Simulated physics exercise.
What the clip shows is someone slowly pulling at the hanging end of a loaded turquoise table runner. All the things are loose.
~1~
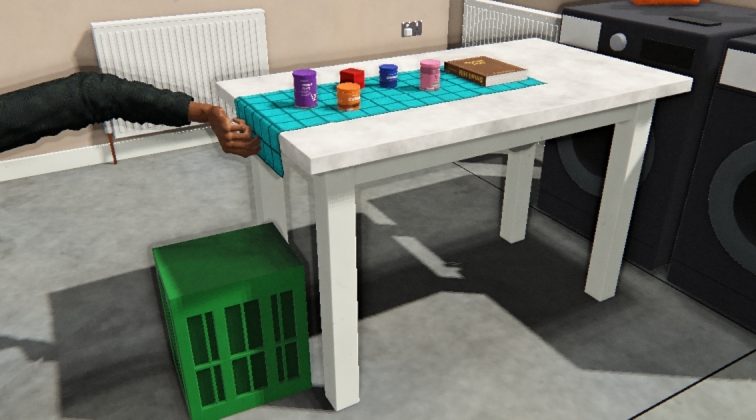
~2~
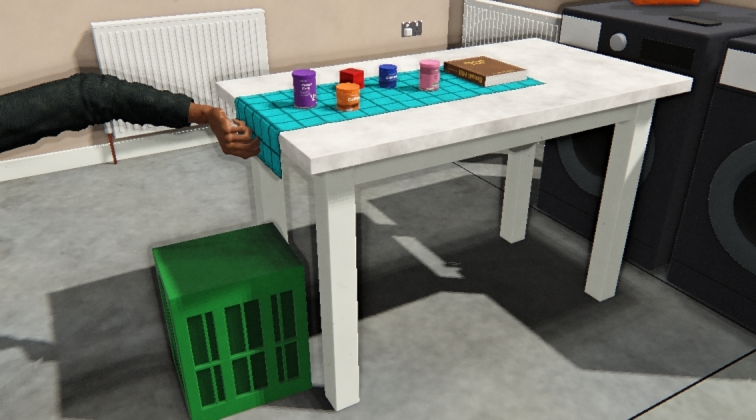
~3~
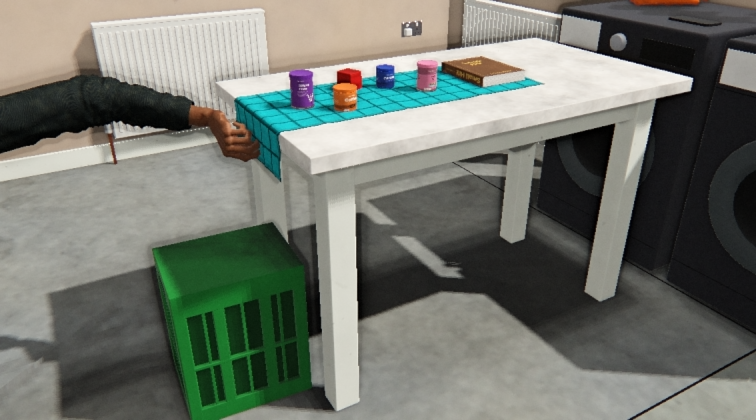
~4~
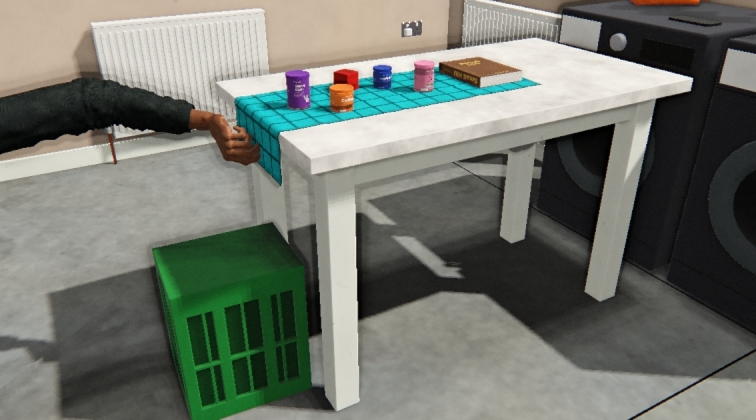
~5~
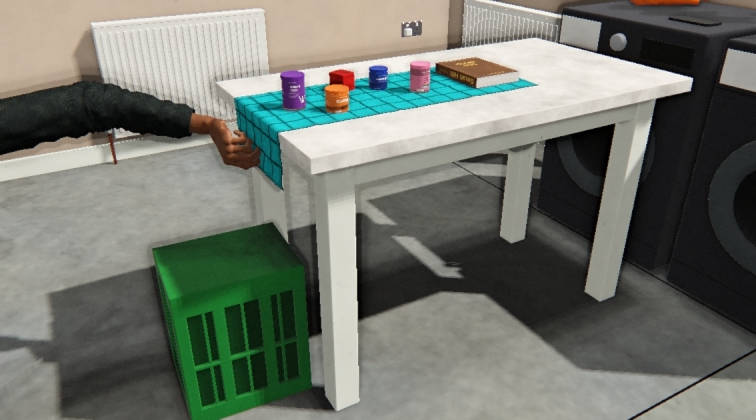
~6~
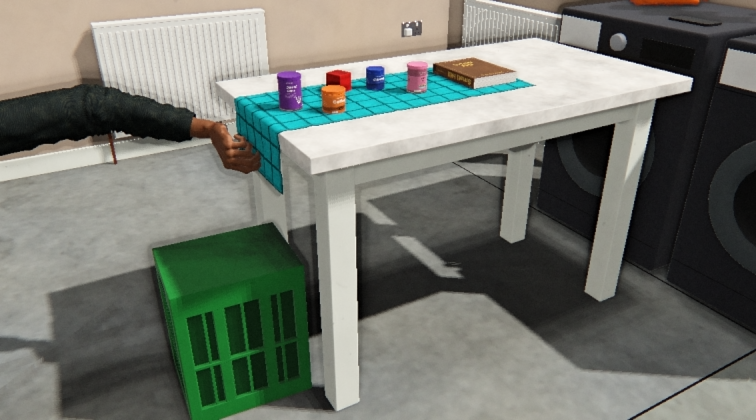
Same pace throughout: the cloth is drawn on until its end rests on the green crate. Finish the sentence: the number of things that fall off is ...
... two.
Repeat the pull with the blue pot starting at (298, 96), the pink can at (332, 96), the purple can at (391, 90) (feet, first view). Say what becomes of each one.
Blue pot: Off. Pink can: Off. Purple can: Still up.
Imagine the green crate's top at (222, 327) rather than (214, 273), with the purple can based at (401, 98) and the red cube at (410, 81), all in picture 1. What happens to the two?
The purple can is lost; the red cube stays put.
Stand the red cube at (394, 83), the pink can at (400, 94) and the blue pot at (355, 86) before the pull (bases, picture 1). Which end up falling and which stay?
So, the red cube makes it through, the pink can makes it through, the blue pot makes it through.
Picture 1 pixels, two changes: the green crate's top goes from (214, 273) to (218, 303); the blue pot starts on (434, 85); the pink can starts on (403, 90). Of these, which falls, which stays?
In the end the blue pot rides it out; meanwhile the pink can rides it out.
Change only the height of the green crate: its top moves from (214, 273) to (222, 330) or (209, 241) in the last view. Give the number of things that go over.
Then 4, then 1.
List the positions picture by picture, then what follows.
The first frame shows hem (283, 178); purple can (304, 72); orange pot (348, 86); red cube (352, 70); blue pot (388, 66); pink can (430, 62); top of the crate (214, 273).
The second frame shows hem (282, 180); purple can (304, 72).
The third frame shows hem (282, 183); orange pot (345, 86).
The fourth frame shows hem (281, 186); red cube (346, 71); top of the crate (214, 273).
The fifth frame shows hem (284, 190); blue pot (378, 68).
The sixth frame shows hem (283, 195); purple can (289, 74); orange pot (333, 88); red cube (338, 72); blue pot (375, 68); pink can (417, 64).
Soon after, hem near (263, 224); purple can gone.
Then, hem on the crate; purple can and orange pot gone.
At rest, hem on the crate; purple can and orange pot gone. It carries off two.
